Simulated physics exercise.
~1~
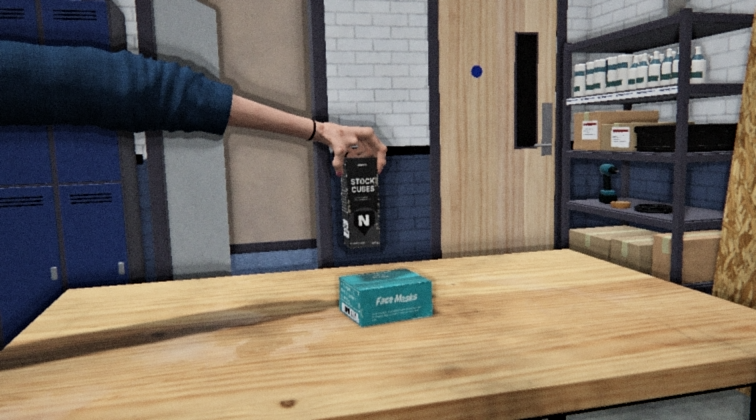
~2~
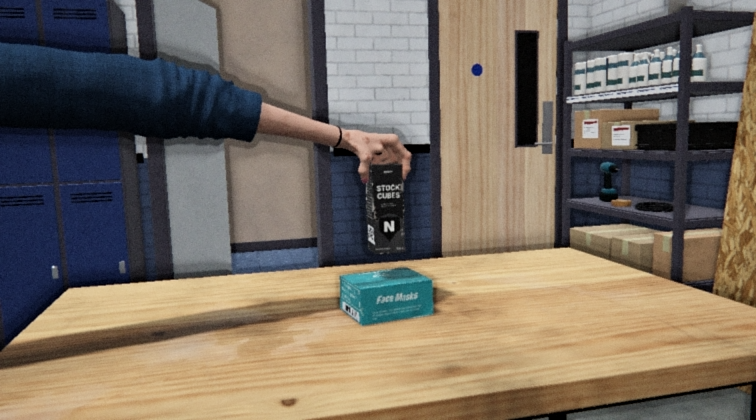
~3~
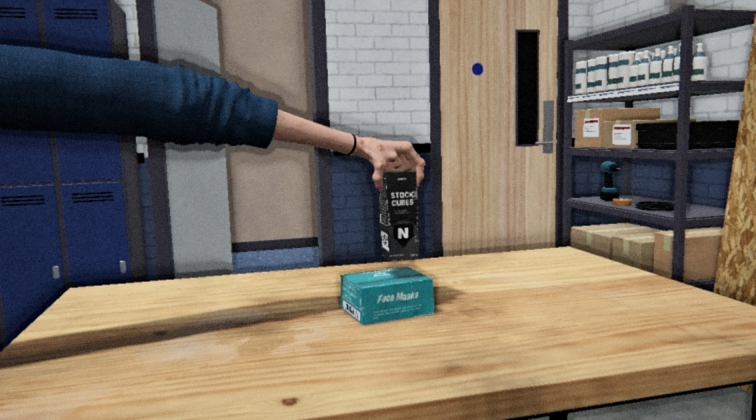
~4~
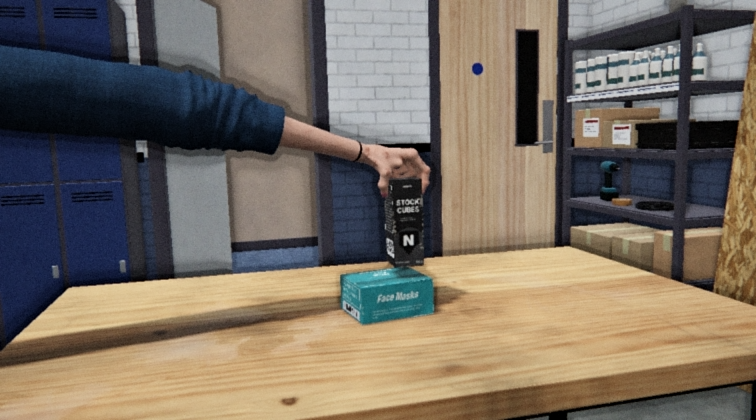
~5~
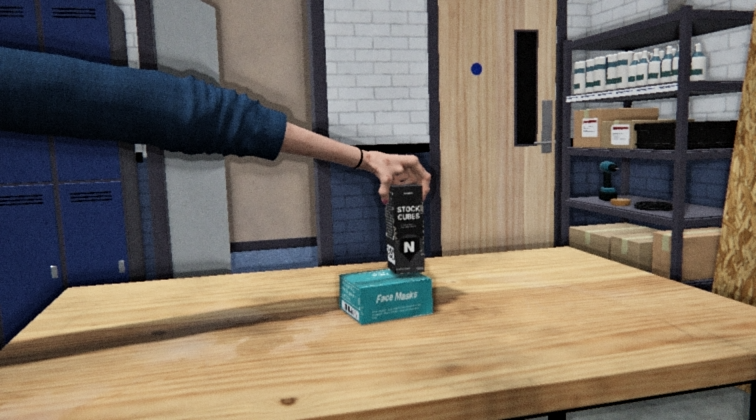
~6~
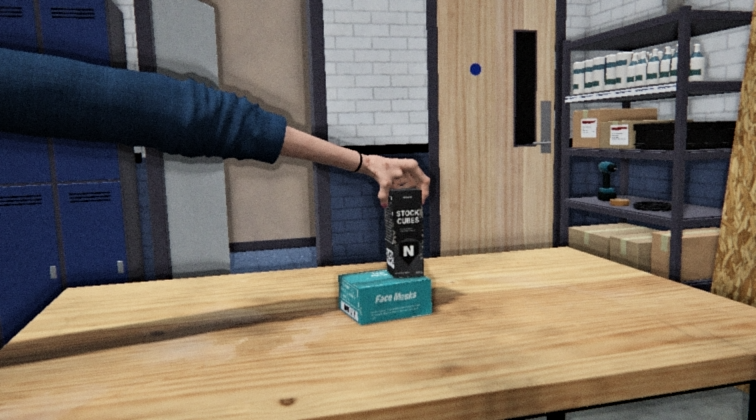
A hand moves a black carton right and lowers it onto a turquoise box.
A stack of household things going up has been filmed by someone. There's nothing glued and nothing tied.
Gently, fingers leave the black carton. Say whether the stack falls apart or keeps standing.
Secure.
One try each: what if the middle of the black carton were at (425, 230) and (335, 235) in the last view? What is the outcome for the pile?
It caves in in the first case and caves in in the second case.
Then, 0.60 s on from there, no change.
Then, 1.50 s on from there, black carton resting near (405, 232).
In the end, both unmoved. At the end, from the last picture's camera, black carton near (406, 232). The pile keeps its balance.
